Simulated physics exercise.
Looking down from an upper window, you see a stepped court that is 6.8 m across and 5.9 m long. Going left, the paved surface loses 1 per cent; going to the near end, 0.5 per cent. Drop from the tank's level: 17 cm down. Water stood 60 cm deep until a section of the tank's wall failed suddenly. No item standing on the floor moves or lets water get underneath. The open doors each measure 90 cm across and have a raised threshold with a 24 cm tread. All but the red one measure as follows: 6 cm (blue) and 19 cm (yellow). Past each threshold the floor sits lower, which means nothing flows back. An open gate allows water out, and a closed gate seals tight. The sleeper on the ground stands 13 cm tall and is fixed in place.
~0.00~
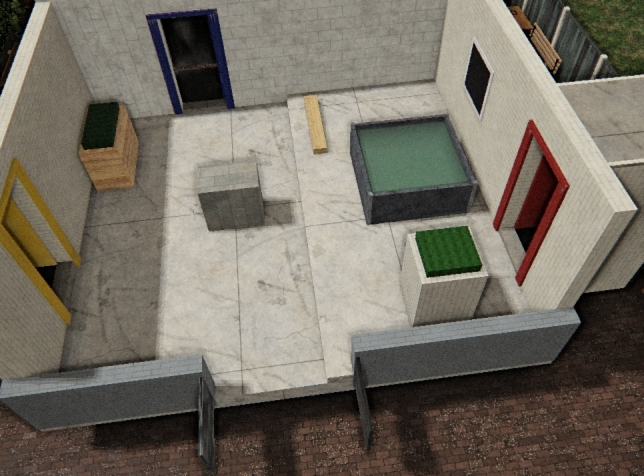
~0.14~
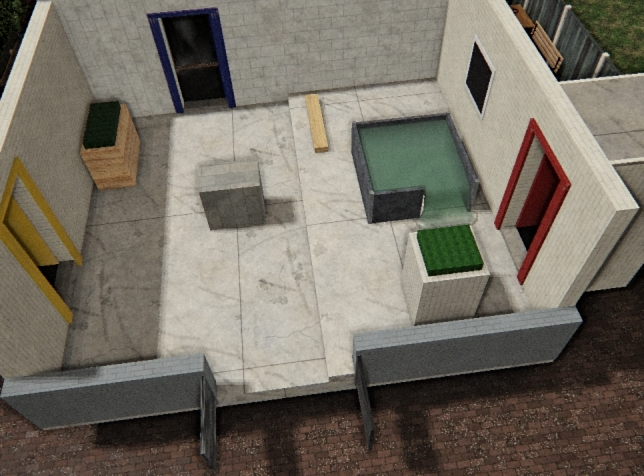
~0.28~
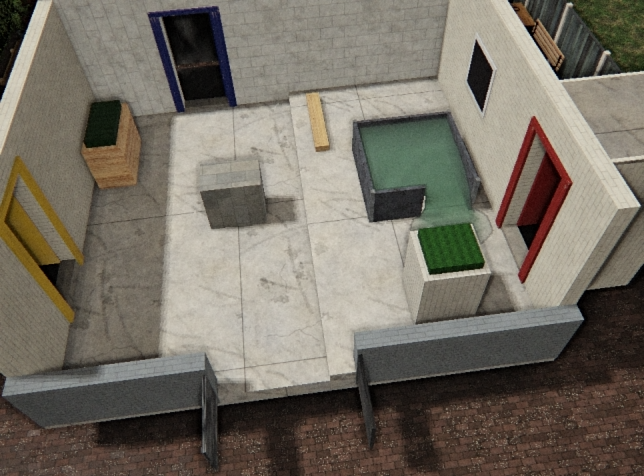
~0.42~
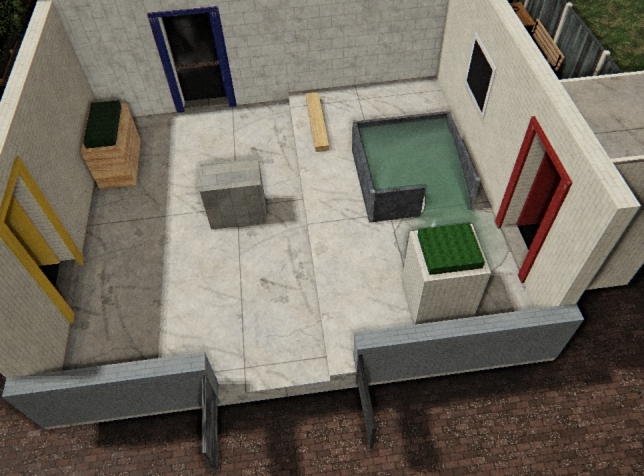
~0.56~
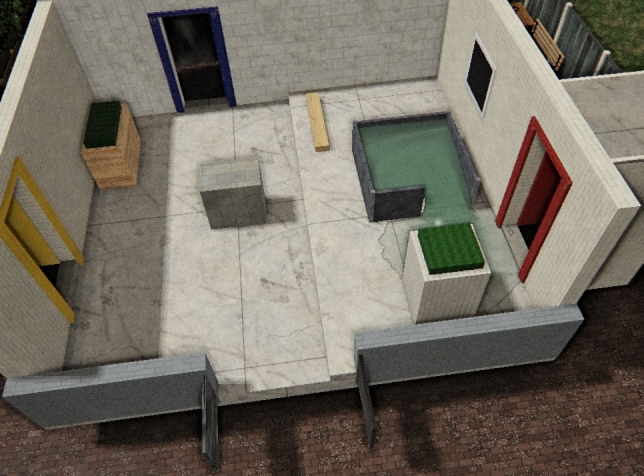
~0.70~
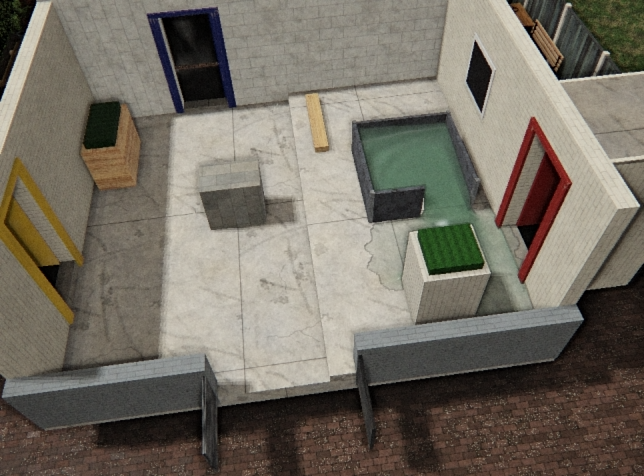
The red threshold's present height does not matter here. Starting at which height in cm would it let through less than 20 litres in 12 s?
From about 19 cm upwards.
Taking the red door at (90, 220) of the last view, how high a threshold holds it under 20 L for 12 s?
Around 6.0 cm would do it.
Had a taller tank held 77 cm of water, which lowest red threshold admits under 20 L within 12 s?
Roughly 25 centimetres would do it.
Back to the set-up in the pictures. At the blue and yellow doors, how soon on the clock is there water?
Arrival times - blue: 10.5 seconds; yellow: 4.5 seconds.
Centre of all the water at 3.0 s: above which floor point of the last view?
The water is centred near (410, 236).
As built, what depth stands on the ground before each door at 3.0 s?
Reading in centimetres: Blue = 0, red = 17, yellow = 0.
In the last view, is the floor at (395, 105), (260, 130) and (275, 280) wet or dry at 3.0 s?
Taking the spots one by one: Untouched, untouched, swamped.
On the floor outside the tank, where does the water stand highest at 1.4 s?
Near (535, 331).
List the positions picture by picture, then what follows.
The first frame shows the tank at (410, 156) is whole and still, 60 cm deep; the red door at (525, 212) is dry.
In the second frame, water pours out at (445, 202) and has run 0.3 m, to a hidden place; about 8 cm deep outside, 60 cm at the back.
In the third frame, the gap is at (445, 203), the front 0.8 m out at a hidden place; the back of the tank holds 60 cm.
In the fourth frame, the gap is at (445, 203), the front 1.3 m out at a hidden place; the back of the tank holds 59 cm.
In the fifth frame, the gap is at (445, 203), the front 1.9 m out at (483, 306); the back of the tank holds 53 cm.
In the sixth frame, the gap is at (445, 203), the front 2.3 m out at a hidden place; the back of the tank holds 50 cm; water is at the red door at (527, 209).
After 1.4 s water covers 15 % of the floor, deepest (42 cm) near (535, 331); 12 cm at the red door, 20 litres in over its 8 cm threshold.
After 3.0 s water covers 35 % of the floor, deepest (26 cm) near (522, 332); 17 cm at the red door, 76 litres in over its 8 cm threshold.
After 12.0 s water covers 80 % of the floor, deepest (8 cm) near (58, 402); 6 cm at the red door, 206 litres in over its 8 cm threshold.
At the red door as built, the water arrived by 0.6 s and peaked near 20 cm at 3.6 s.
With a threshold of 15.5 cm, 54 litres would have come in within the 12 s; with 20.5 cm, 10 litres. So under 20 litres takes about 19 cm.
